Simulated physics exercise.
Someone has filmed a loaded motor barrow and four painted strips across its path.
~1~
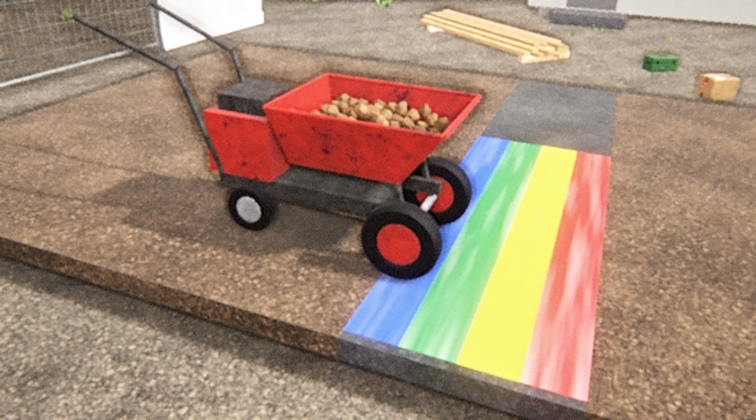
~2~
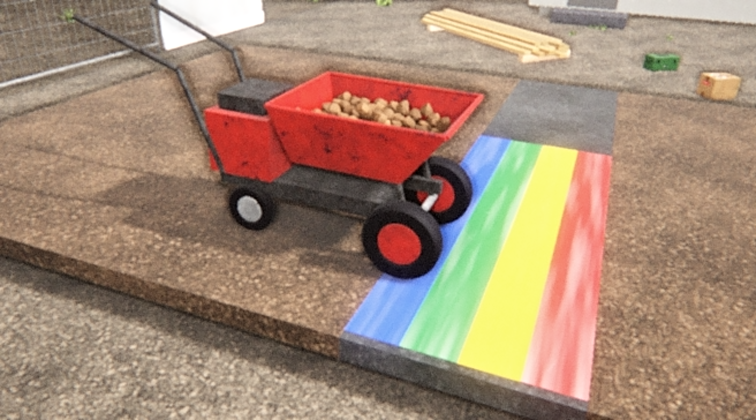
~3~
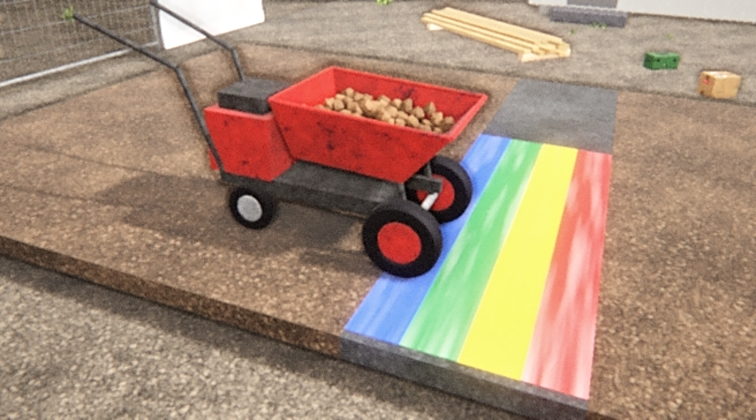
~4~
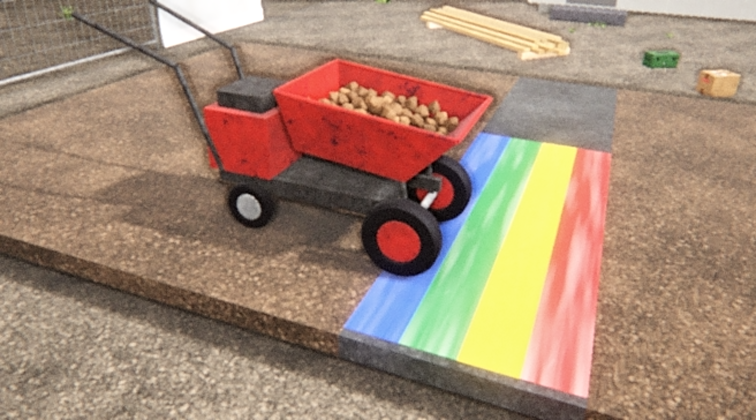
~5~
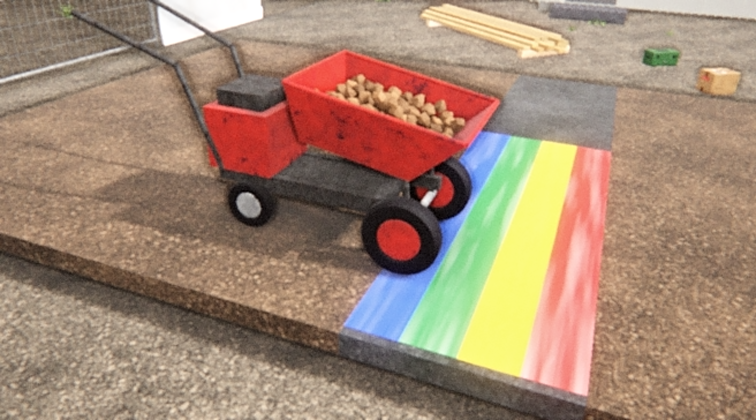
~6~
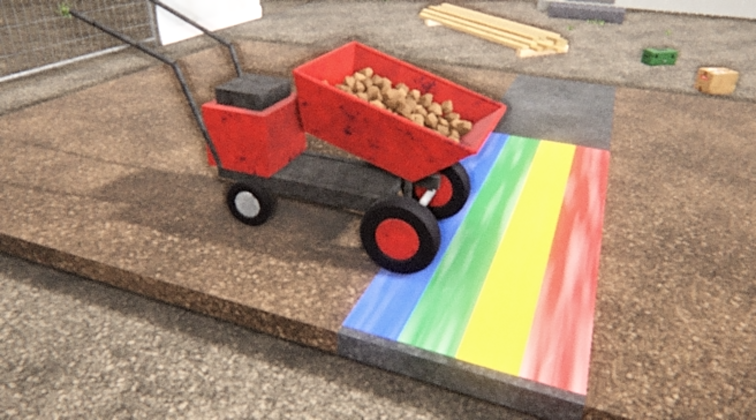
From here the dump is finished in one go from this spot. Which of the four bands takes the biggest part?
Most lies over the red band.
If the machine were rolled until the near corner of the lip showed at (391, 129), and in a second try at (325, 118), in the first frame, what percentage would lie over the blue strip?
Near 0 % and 20 %.
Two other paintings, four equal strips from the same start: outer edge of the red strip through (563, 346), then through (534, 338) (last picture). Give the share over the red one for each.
In turn 40 and 20 in a hundred.
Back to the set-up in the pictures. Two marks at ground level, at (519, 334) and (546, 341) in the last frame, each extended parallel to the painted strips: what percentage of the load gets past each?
Near 90 % and 70 %.
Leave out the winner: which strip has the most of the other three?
It is that yellow strip.
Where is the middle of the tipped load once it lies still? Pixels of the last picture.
Close to (590, 276).
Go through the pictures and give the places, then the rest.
Lip of the skip at (444, 138), level; top of the load at (369, 121), clay clods; blue strip at (393, 301); green strip at (446, 315); yellow strip at (501, 330); red strip at (561, 346), in the first frame.
Lip of the skip at (446, 138), level; top of the load at (354, 115), in the second frame.
Lip of the skip at (451, 139), tipped barely; top of the load at (366, 106), in the third frame.
Lip of the skip at (457, 142), tipped a little; top of the load at (350, 110), in the fourth frame.
Lip of the skip at (466, 146), tipped a little; top of the load at (357, 104), in the fifth frame.
Lip of the skip at (474, 153), tipped clearly; top of the load at (355, 97); blue strip at (392, 296); green strip at (444, 310); yellow strip at (500, 324); red strip at (559, 340), in the sixth frame.
Soon, skip tipped steeply; all in the skip.
A while on, skip tipped right over; most in the skip; a stray few over the yellow strip; about a quarter over the red strip; a stray few falling.
Towards the end, skip tipped right over; a small part in the skip; a small part over the yellow strip; about a third over the red strip; about a third off the paint.
Finally, skip tipped right over; a stray few in the skip; none over the blue strip; none over the green strip; about a quarter over the yellow strip; about a third over the red strip; about half off the paint.
